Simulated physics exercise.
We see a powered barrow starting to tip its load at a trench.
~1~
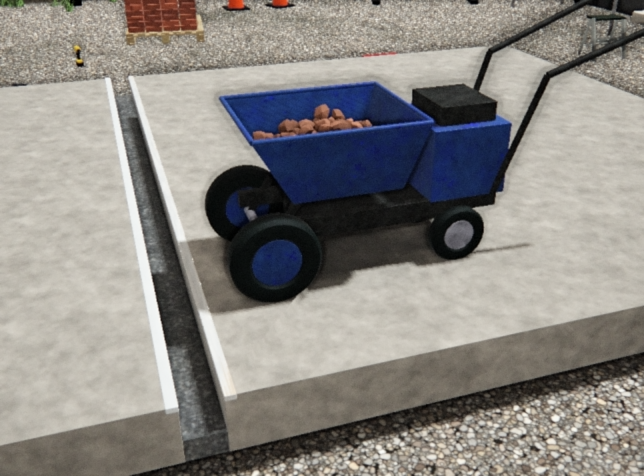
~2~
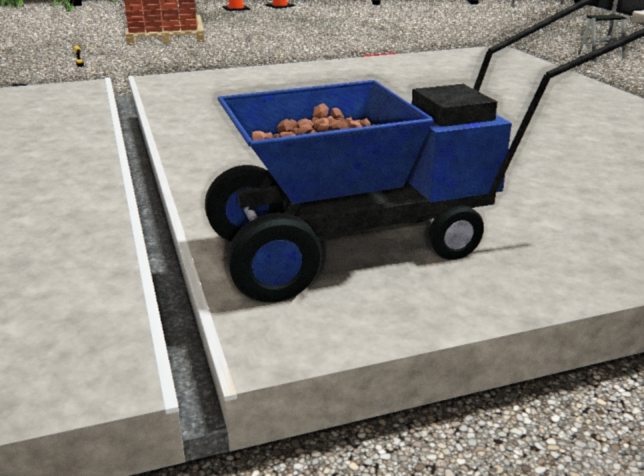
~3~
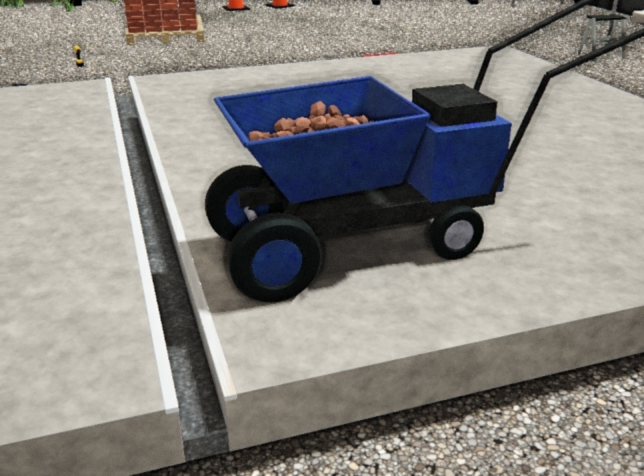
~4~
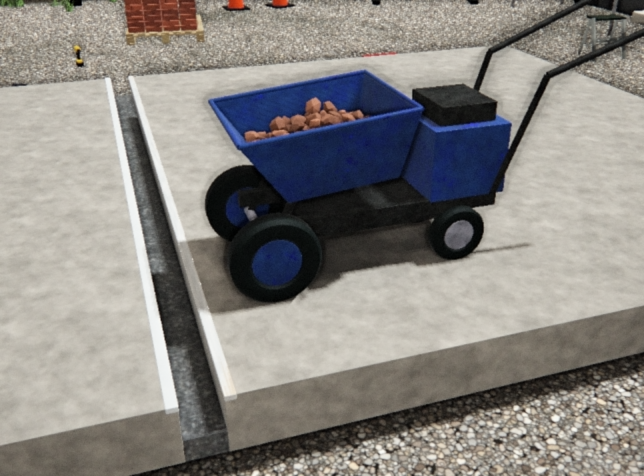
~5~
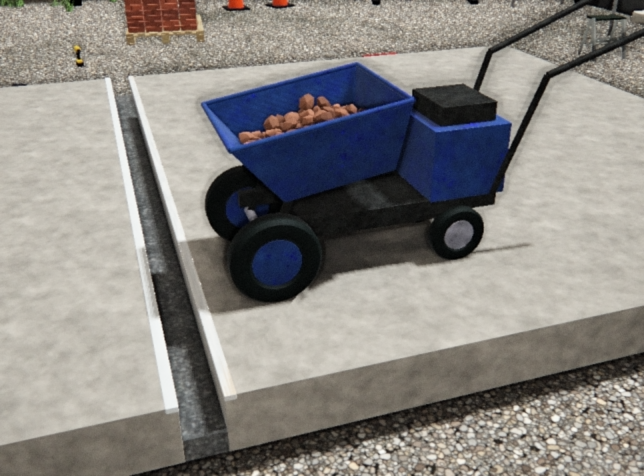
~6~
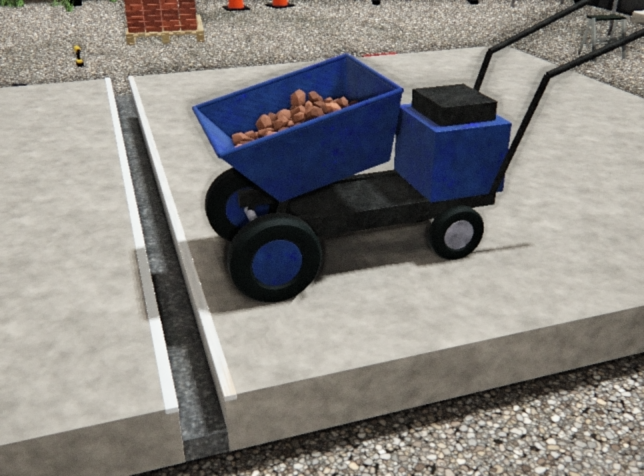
The blue skip of a small wheeled barrow, holding brown lumps of rubble, sits level on a concrete slab beside a narrow trench. Its front lip then dips slowly to the left while its rear edge lifts away from the blue housing behind, and the lumps stay inside as the wheels remain still.
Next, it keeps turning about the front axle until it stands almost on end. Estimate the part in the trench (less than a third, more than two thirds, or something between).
It catches under a third.
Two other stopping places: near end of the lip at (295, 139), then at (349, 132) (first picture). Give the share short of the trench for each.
First some 0, then 30 per cent.
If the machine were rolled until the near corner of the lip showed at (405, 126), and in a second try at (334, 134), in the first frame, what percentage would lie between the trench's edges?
The first gives 10 %, the second 50 %.
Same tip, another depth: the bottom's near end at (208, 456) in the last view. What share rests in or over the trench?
Near 10 %.
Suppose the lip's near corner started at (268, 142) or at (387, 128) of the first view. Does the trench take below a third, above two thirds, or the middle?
At the first place less than a third, at the second under a third.
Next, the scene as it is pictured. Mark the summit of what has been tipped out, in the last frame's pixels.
At about (124, 257).
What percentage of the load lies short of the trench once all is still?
Roughly 0 in a hundred.
Just after the last frame, skip tipped steeply; every one in the skip.
A moment on, skip tipped steeply; almost all in the skip; just a few beyond it; just a few falling.
Further on, skip tipped right over; roughly half in the skip; roughly half beyond it; just a few falling.
When it is over, skip tipped right over; roughly a quarter in the skip; about a tenth in or heaped over the trench; roughly two thirds beyond it.
